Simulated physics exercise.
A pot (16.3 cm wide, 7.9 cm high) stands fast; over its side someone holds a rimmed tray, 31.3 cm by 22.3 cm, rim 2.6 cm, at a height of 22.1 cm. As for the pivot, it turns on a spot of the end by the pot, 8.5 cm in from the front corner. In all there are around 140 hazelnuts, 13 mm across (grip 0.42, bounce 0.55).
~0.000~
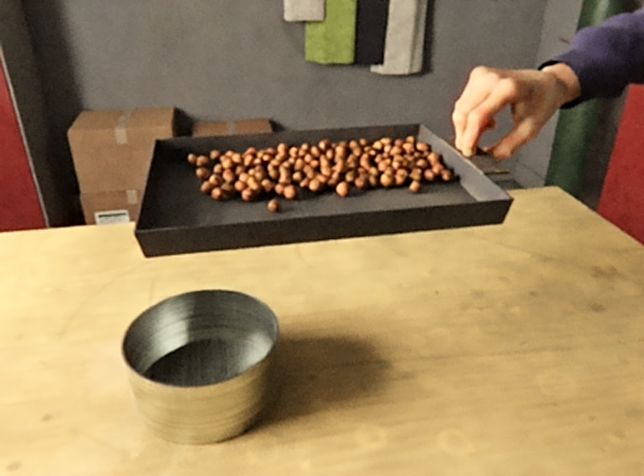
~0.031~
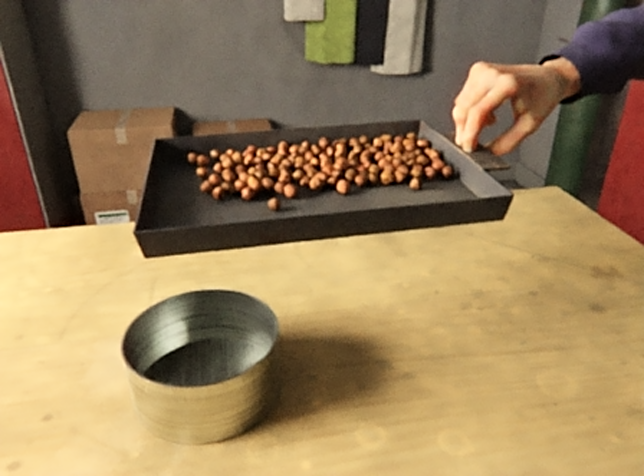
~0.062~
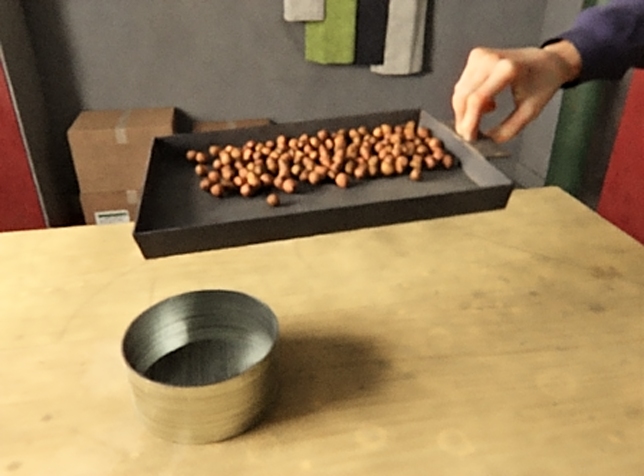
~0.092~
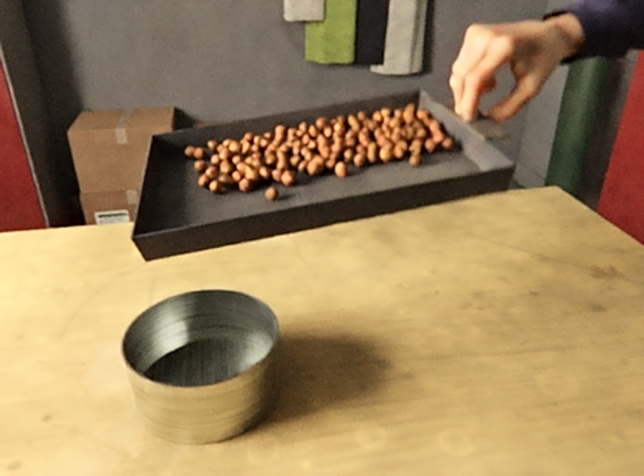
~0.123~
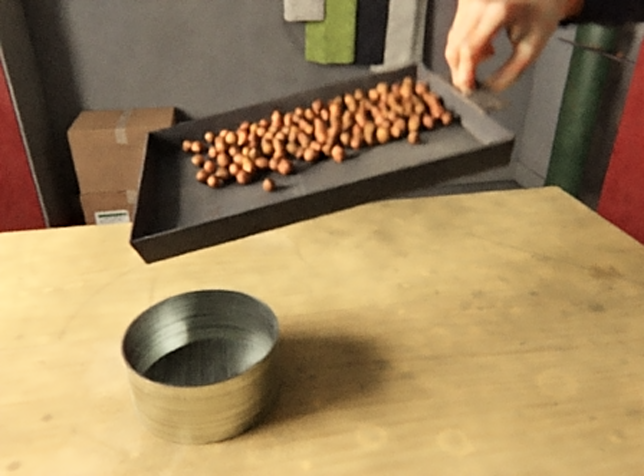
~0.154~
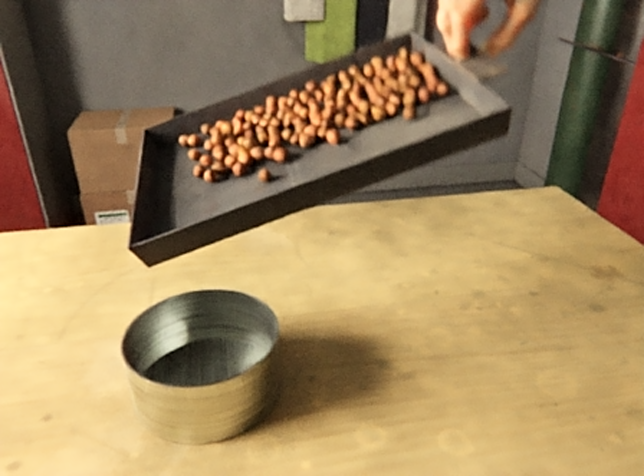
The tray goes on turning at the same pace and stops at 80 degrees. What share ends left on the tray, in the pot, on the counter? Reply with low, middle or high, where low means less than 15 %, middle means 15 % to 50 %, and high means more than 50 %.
My answer: Tray - low; pot - low; counter - high.
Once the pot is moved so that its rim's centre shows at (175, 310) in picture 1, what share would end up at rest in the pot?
About 0 per cent.
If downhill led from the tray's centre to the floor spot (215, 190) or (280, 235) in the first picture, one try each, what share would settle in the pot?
Roughly 0 % for the first direction, roughly 10 % for the second.
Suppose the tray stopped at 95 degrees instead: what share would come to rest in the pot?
That would give about 0 per cent.
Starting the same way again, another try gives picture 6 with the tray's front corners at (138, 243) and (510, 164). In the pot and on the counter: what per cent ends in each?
That works out as pot 5 and counter 70.
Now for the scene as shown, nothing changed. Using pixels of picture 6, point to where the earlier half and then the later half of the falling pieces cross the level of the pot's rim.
Early: About (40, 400); late: About (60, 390).
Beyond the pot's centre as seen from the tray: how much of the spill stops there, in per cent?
That works out to about 100 percent.
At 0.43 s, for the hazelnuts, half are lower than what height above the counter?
Roughly 34 cm.
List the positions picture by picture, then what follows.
In the first frame, tray tilt 0 degrees, front corners at (140, 229) and (507, 197); middle of the pieces at (327, 165); pot at (202, 332).
In the second frame, tray tilt 1 degrees, front corners at (140, 229) and (507, 193); middle of the pieces at (327, 163).
In the third frame, tray tilt 3 degrees, front corners at (139, 231) and (508, 182), lowest corner left front; middle of the pieces at (327, 156).
In the fourth frame, tray tilt 7 degrees, front corners at (137, 234) and (509, 163), lowest corner left front; middle of the pieces at (325, 144).
In the fifth frame, tray tilt 13 degrees, front corners at (135, 238) and (508, 136), lowest corner left front; middle of the pieces at (322, 128).
In the sixth frame, tray tilt 19 degrees, front corners at (133, 243) and (504, 105), lowest corner left front; middle of the pieces at (317, 110); pot at (202, 332). The tray's pace is about 200 degrees a second.
After 0.32 s, tilt 52 degrees; the tray holds 100 %, the pot 0 %.
Then, at 0.43 s, tilt 74 degrees; the tray holds 100 %, the pot 0 %.
After 0.67 s, tilt 80 degrees; the tray holds 20 %, the pot 0 %.
In the end, at 1.9 s, tray 5 %, pot 0 %, counter 95 %.
